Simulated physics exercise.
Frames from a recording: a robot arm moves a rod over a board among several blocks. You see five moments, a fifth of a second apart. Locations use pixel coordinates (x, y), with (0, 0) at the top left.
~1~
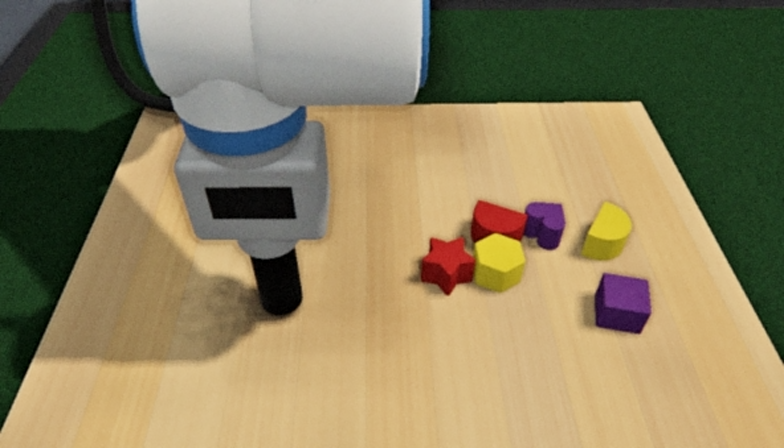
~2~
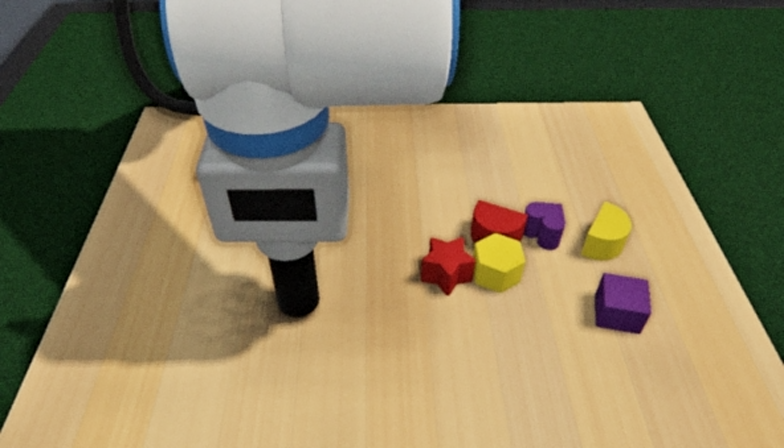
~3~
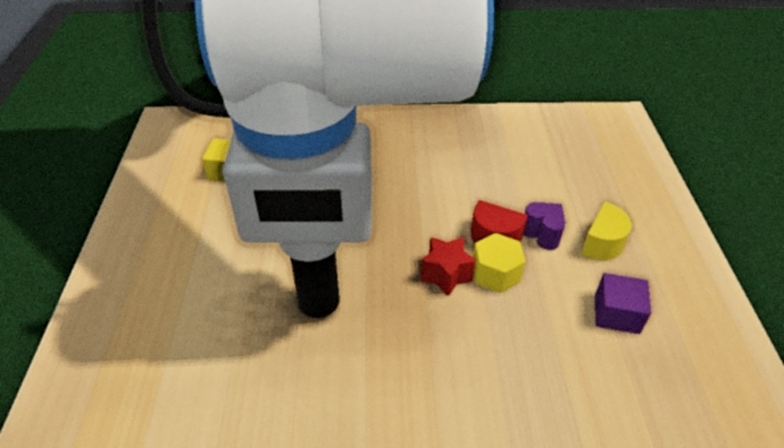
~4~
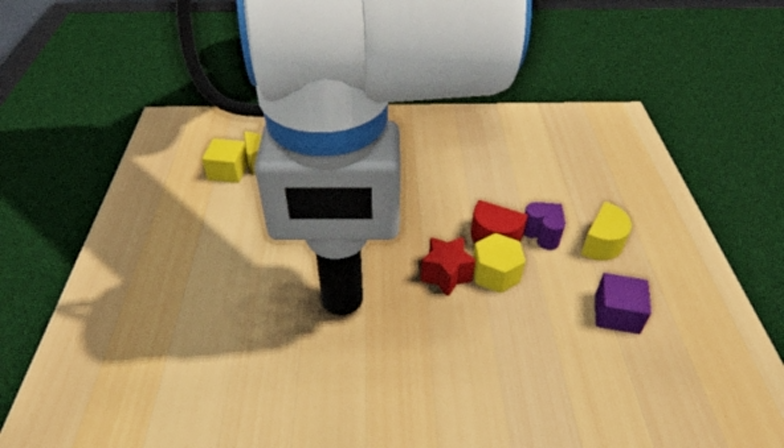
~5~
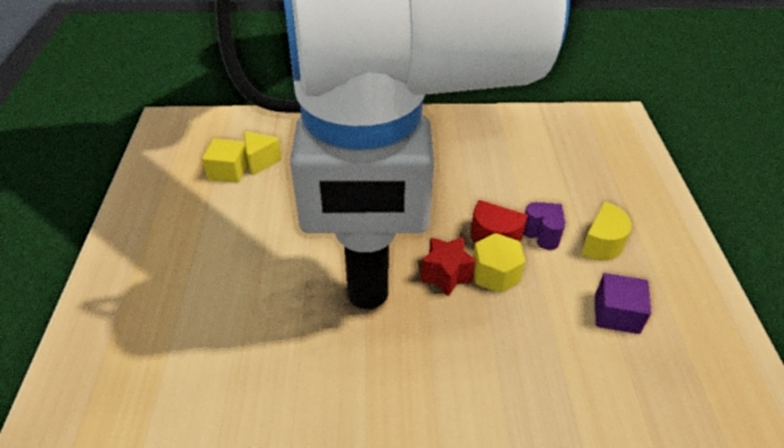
In this clip, a robot arm moves a black rod steadily rightward over a wooden board toward a red star block, revealing two yellow blocks behind it, while the red, yellow and purple blocks on the right stay still.
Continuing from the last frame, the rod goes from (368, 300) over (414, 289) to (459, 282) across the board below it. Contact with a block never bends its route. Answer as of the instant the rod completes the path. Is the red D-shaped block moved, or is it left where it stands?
The red D-shaped block is left alone.
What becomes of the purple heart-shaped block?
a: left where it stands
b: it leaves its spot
Answer: A.
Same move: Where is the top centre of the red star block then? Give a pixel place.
Somewhere near (492, 243).
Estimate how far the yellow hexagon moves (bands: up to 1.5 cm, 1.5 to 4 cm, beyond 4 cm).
Travel: 1.5-4 cm.
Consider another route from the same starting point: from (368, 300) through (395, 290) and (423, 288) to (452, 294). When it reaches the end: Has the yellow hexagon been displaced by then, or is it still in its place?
Moved off its spot.
What follows on the original path. Halfway along, rod at (415, 282); red star block at (453, 250).
At the end, rod at (460, 274); red star block at (492, 243), turned 20° clockwise; red D-shaped block not moved; yellow hexagon at (536, 246), turned 20° anticlockwise; purple heart-shaped block not moved.
